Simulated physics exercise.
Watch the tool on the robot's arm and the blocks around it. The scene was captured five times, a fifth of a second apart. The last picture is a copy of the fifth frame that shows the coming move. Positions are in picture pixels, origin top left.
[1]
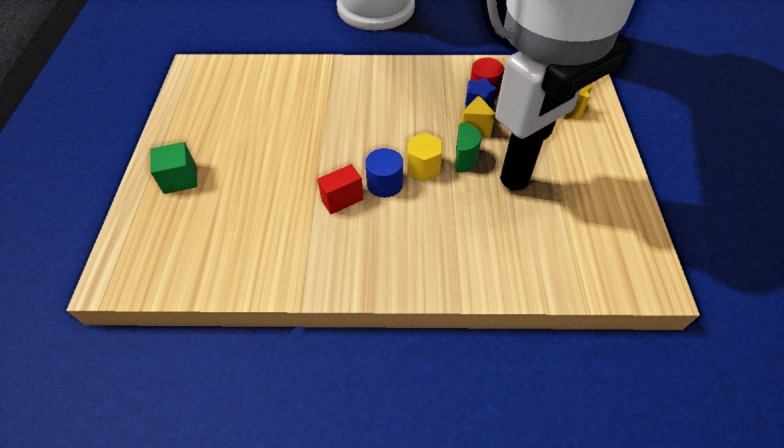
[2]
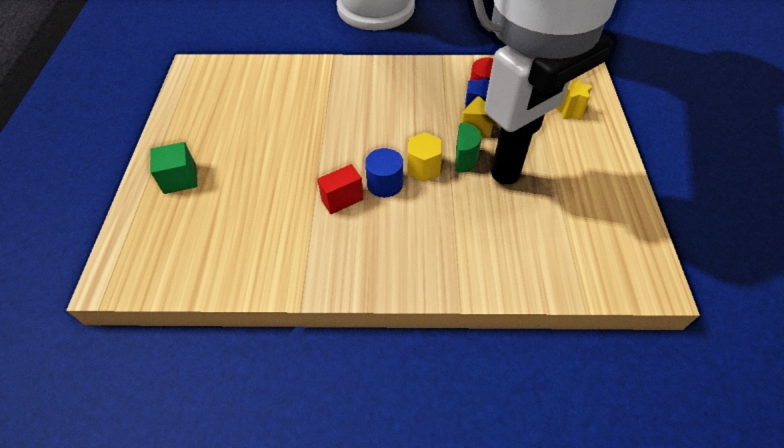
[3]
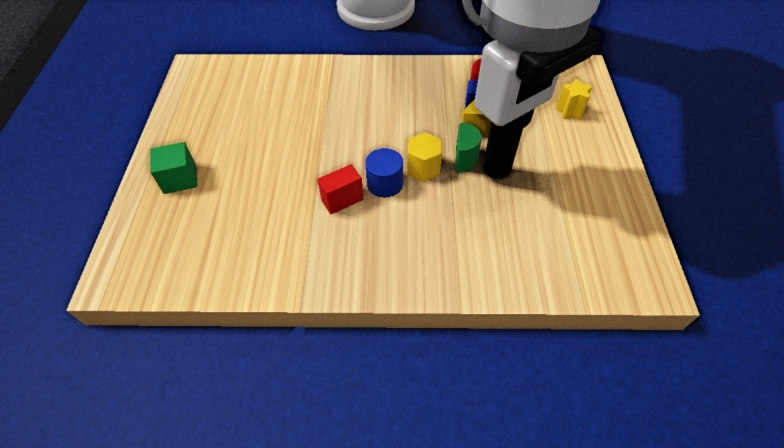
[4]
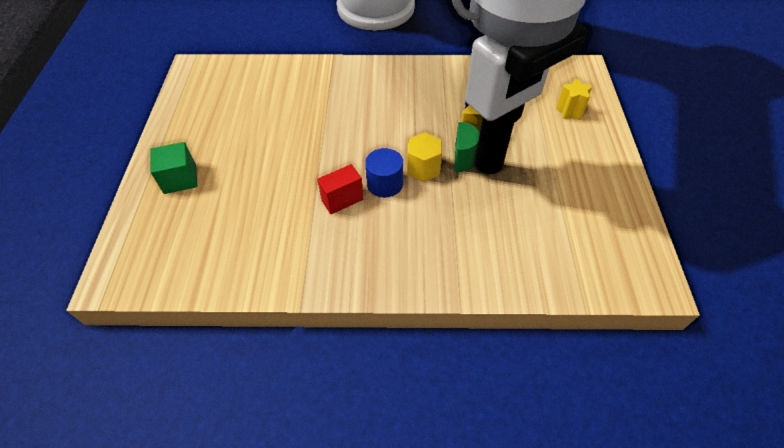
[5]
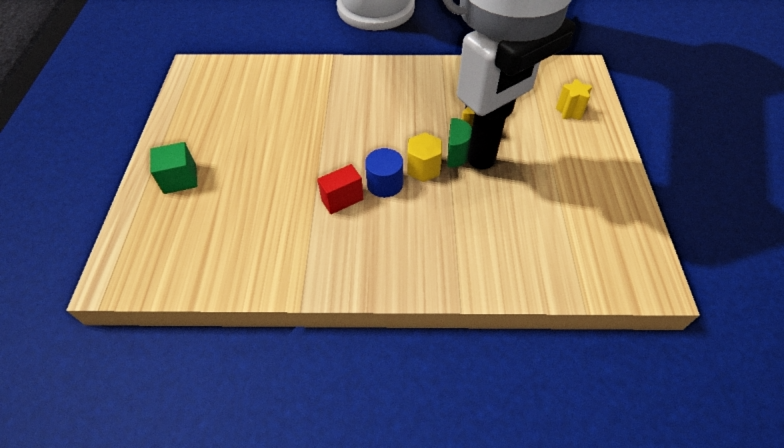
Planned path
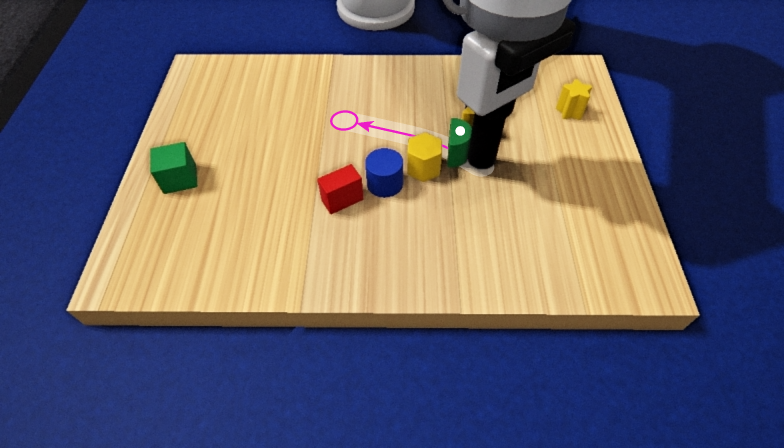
A robot arm's black tool sliding left across a wooden board and nudging a green block slightly toward a yellow one.
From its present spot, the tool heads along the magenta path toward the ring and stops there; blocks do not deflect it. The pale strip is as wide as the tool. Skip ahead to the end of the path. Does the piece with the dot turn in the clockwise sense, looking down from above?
Yes, that is what happens.
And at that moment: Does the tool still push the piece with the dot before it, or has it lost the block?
When the path ends, it will lie beside or behind the tool.
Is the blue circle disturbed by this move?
From what I can tell, it will keep its place.
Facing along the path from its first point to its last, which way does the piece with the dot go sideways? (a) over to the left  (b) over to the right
Option b.
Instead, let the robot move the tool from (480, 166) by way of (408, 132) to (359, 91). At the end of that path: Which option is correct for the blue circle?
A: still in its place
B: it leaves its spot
I choose A.
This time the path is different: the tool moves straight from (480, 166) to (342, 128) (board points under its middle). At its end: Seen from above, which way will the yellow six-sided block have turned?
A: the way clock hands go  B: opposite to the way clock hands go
That would be B.
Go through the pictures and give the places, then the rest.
The first picture shows lower end of the tool (515, 179), tops of blocks, blue circle (384, 161), yellow six-sided block (425, 145), green D-shaped block (469, 136).
The second picture shows tool (505, 174), blocks as before.
The third picture shows tool (497, 169), blocks as before.
The fourth picture shows tool (489, 164), blocks as before.
The fifth picture shows tool (481, 159), blue circle (384, 161), yellow six-sided block (425, 145), green D-shaped block (460, 131).
The drawn path runs from (480, 166) through (414, 136) to (344, 120); the dot is on the green D-shaped block.
On the path given first. One third of the way, tool (437, 137); green D-shaped block (418, 107).
Two thirds of the way, tool (390, 124); green D-shaped block (391, 90), turned 100° clockwise.
At the end, tool (344, 114); blue circle not moved; yellow six-sided block not moved; green D-shaped block (390, 89), turned 100° clockwise.
